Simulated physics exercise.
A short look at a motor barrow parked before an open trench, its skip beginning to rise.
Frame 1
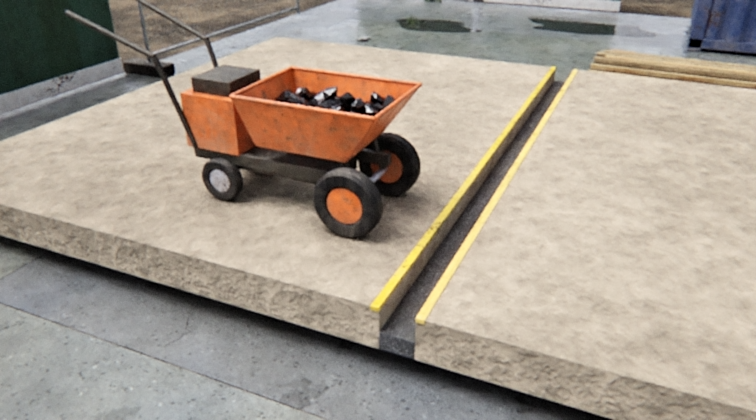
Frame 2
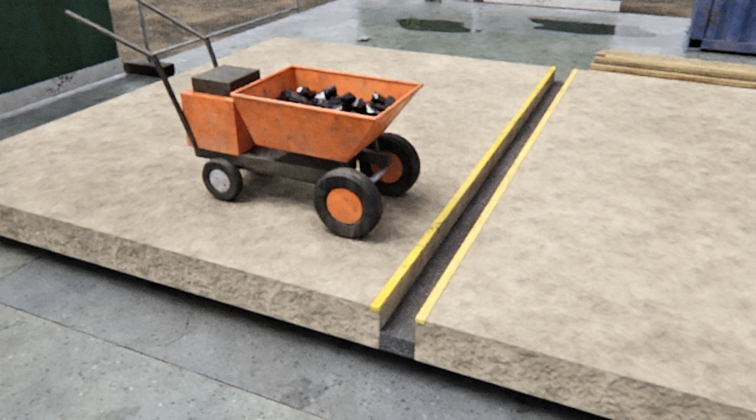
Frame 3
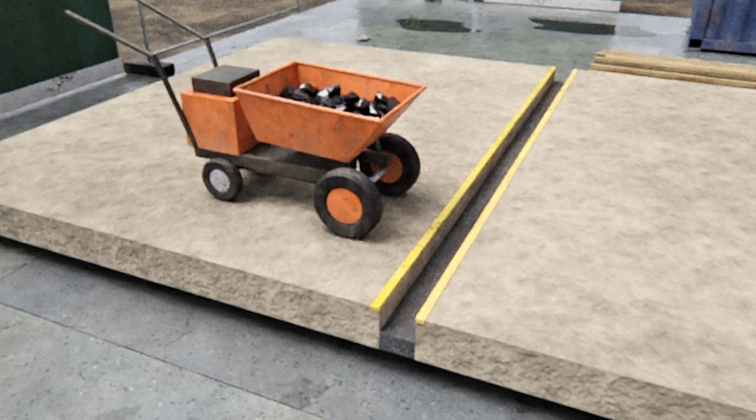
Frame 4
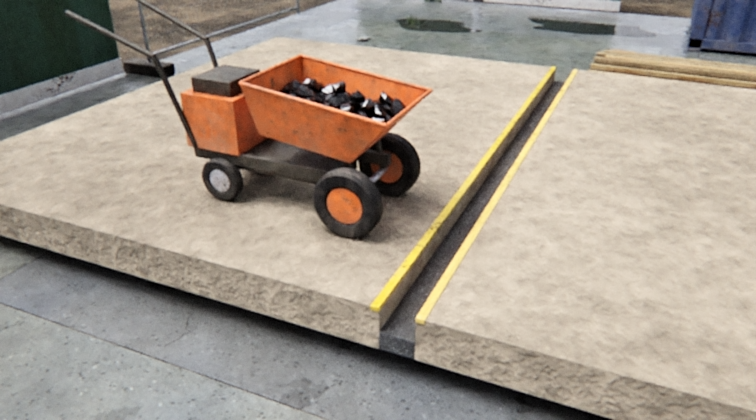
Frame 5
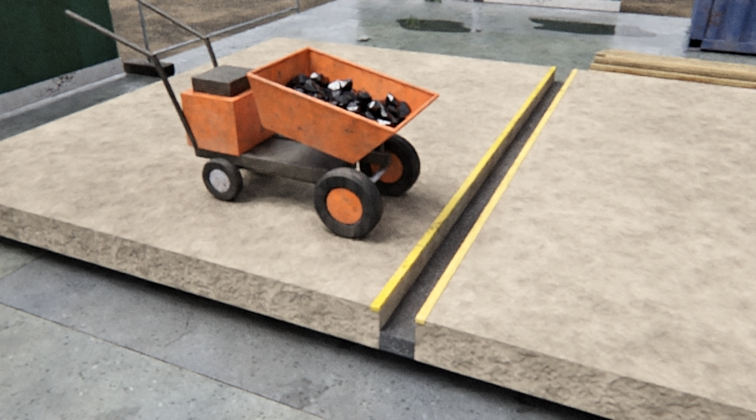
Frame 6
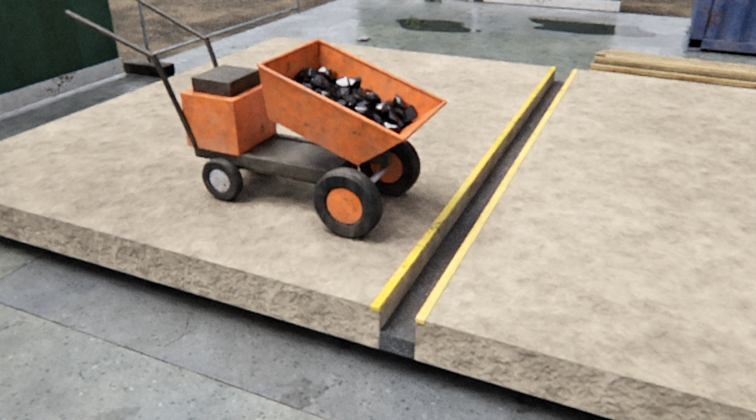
An orange motor barrow loaded with dark lumps stood still beside a narrow, yellow-edged trench, and after a motionless moment its skip slowly tilted forward to the right, the back end rising.
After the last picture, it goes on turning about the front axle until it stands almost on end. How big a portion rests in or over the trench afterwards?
The greater share will most likely not reach the trench.
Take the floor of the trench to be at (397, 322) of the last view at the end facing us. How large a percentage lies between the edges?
Estimate: Approx. 10 %.
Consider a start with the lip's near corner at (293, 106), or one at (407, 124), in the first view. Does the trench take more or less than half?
For the first case I'd say a smaller fraction, and for the second case a smaller fraction.
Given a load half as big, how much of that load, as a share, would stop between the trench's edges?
It lands at roughly 40 per cent.
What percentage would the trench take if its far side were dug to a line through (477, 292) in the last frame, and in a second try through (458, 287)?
The first try comes out at 70 percent and the second at 50 percent.
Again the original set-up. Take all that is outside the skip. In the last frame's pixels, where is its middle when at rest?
It settles centred around (490, 234).
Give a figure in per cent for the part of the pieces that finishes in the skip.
I reckon some 30 percent.
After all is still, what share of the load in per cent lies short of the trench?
0 per cent.
Shortly afterwards, skip tipped steeply; the whole lot in the skip.
Next, skip tipped right over; the bulk in the skip; only a few in or heaped over the trench; near a quarter beyond it.
Some moments later, skip tipped right over; near a third in the skip; near a quarter in or heaped over the trench; near half beyond it.
In the end, skip tipped right over; near a third in the skip; near a quarter in or heaped over the trench; near half beyond it.
